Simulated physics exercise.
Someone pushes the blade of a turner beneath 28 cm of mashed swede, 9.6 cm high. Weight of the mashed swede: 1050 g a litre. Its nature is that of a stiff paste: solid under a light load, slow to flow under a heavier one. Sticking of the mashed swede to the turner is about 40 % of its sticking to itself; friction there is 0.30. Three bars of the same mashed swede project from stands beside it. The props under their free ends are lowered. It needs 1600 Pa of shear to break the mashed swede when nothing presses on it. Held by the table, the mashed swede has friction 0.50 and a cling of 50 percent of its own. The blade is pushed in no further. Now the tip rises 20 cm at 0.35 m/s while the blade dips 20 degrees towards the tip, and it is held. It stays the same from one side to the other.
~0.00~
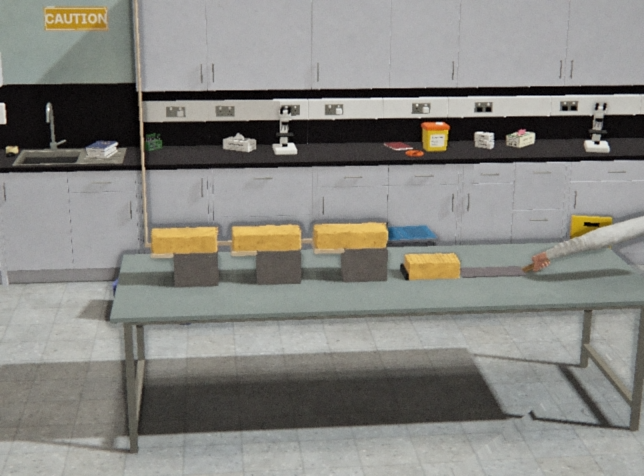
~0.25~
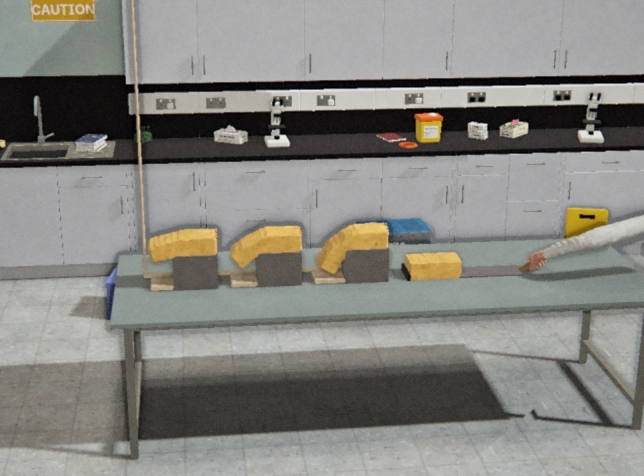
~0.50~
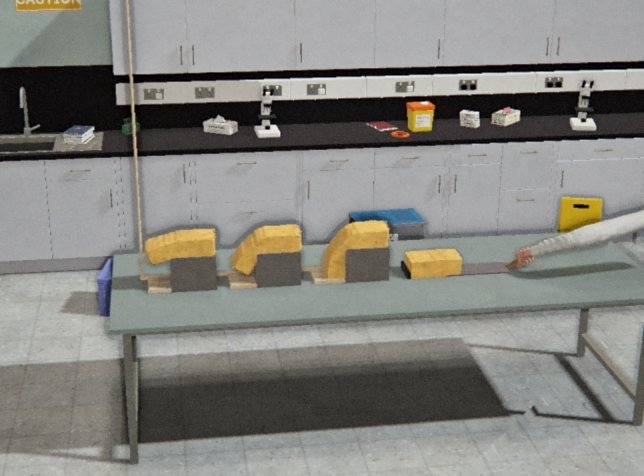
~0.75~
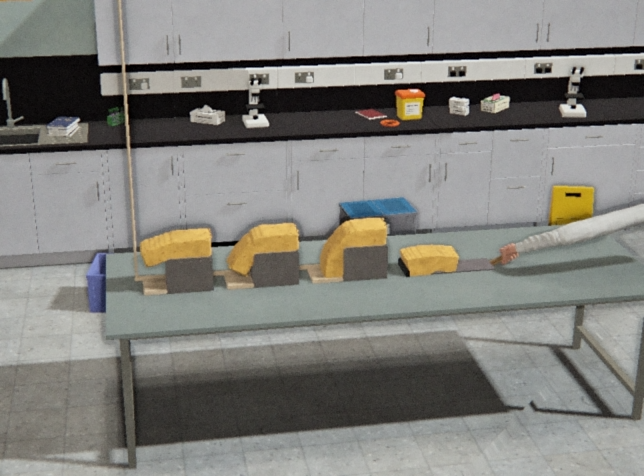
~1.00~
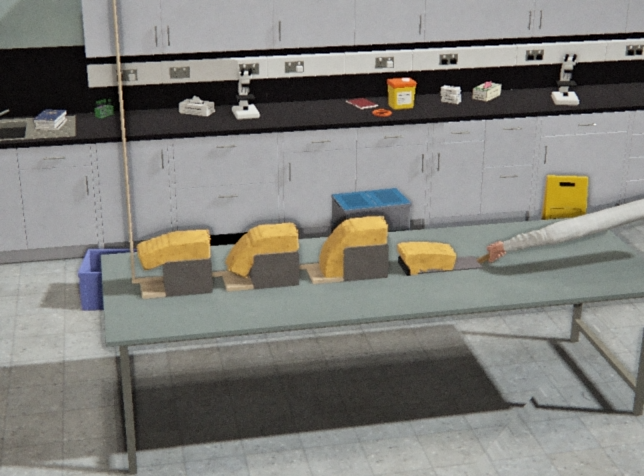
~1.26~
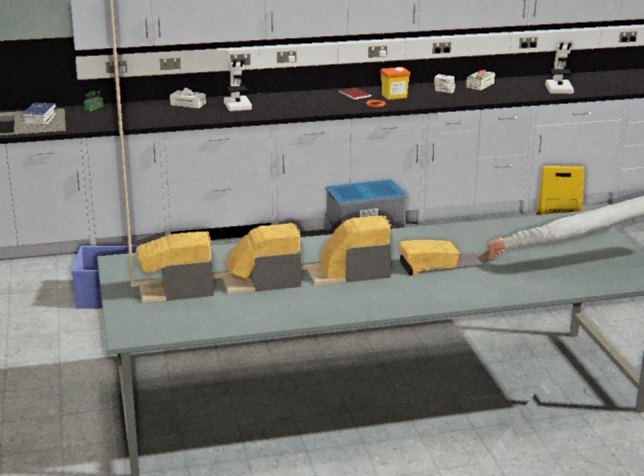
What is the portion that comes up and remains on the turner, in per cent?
Roughly 100 percent of it comes up and stays on the turner.
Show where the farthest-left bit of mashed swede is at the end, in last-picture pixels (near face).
At roughly (402, 227).
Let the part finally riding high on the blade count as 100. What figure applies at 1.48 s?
It comes to around 70 %.
By 1.48 s, the tip is 8.2 cm up.
By 1.75 s, the tip is 18 cm up.
By 2.02 s, the tip is 20 cm up and 100 % is riding high on the blade.
By 2.29 s, the tip is 20 cm up and 100 % is riding high on the blade.
By 2.40 s, at the end, the tip is 20 cm up and 100 % is riding high on the blade.
